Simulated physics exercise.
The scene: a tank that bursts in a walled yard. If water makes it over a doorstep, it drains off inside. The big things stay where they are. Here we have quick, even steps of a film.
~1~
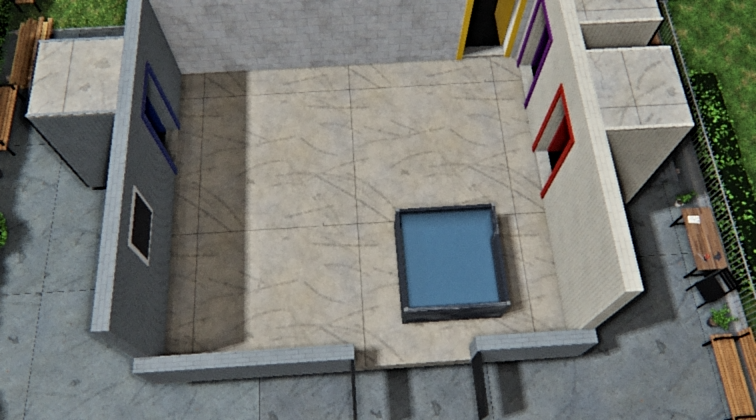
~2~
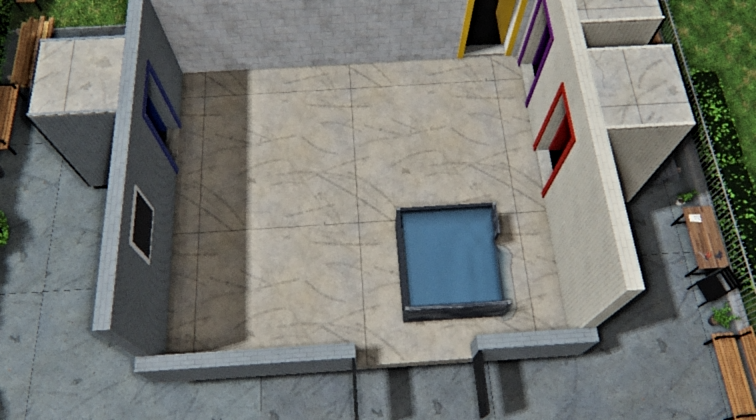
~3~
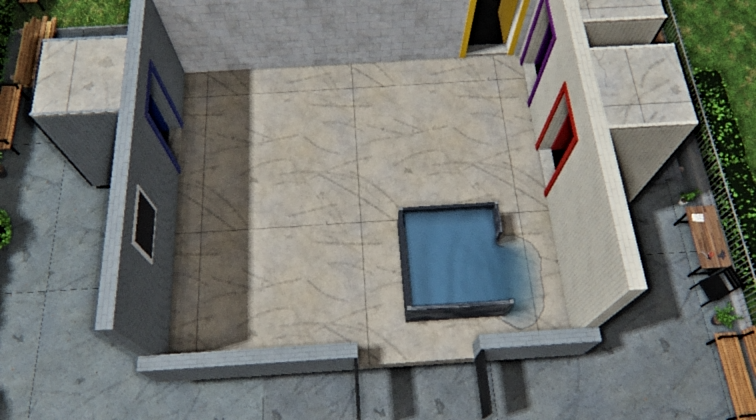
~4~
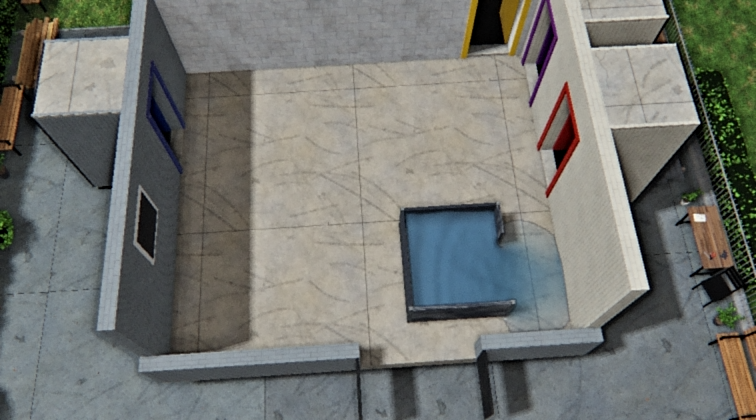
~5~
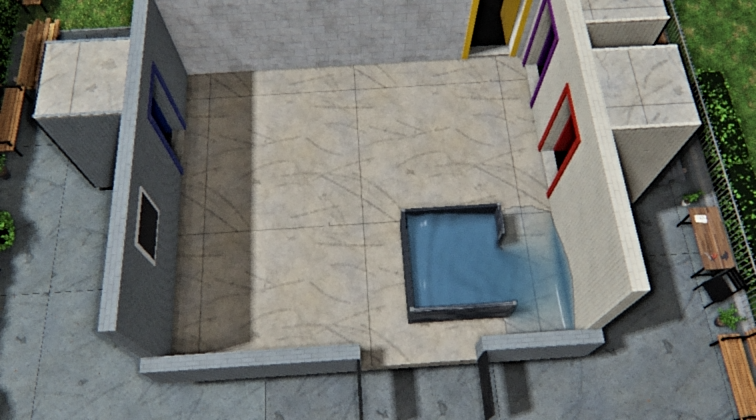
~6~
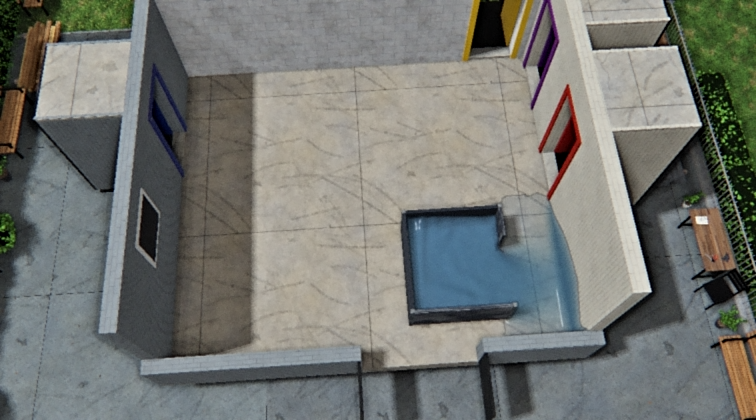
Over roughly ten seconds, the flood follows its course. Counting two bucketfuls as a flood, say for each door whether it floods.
Door by door: Purple door - not flooded; blue door - flooded; yellow door - flooded; red door - not flooded.
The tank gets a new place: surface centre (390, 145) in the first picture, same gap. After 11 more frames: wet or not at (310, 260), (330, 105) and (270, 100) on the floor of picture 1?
Spared, spared, spared.
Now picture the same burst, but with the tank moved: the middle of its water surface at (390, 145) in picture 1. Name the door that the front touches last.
That is the door marked blue.
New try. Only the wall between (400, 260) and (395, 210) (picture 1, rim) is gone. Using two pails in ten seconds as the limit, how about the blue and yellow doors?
Blue door: Over the line; yellow door: Under the line.
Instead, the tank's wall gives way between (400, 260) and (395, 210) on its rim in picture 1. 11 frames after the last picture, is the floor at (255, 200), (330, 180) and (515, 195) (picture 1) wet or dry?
In turn: Inundated, then inundated, then untouched.
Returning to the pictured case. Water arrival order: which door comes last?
I'd go with the blue one.
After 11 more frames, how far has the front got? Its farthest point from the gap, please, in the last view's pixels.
Look around (523, 60).
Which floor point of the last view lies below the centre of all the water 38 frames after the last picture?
I'd point to (420, 208).
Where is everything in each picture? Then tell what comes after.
The first frame shows still water in the tank at (451, 257).
In the second frame, water pours out at (496, 276) and has run to (510, 314).
In the third frame, the front is at (530, 319), out from the gap at (498, 276).
In the fourth frame, water pours out at (500, 277) and has run to (555, 241).
In the fifth frame, the front is at (551, 215), out from the gap at (501, 278).
In the sixth frame, the front is at (549, 200), out from the gap at (502, 280).
A moment on, water covers 10 % of the floor; the purple door not reached, the blue door not reached, the yellow door not reached, the red door wet at the sill, nothing in.
Next, water covers 30 % of the floor; the purple door wet at the sill, nothing in, the blue door not reached, the yellow door not reached, the red door wet at the sill, nothing in.
Then, water covers 50 % of the floor; the purple door wet at the sill, nothing in, the blue door not reached, the yellow door over two buckets in, the red door wet at the sill, nothing in.
Later, water covers 70 % of the floor; the purple door wet at the sill, nothing in, the blue door wet at the sill, nothing in, the yellow door far over two buckets in, the red door wet at the sill, nothing in.
In the end, water covers 90 % of the floor; the purple door under two buckets in, the blue door over two buckets in, the yellow door far over two buckets in, the red door wet at the sill, nothing in.
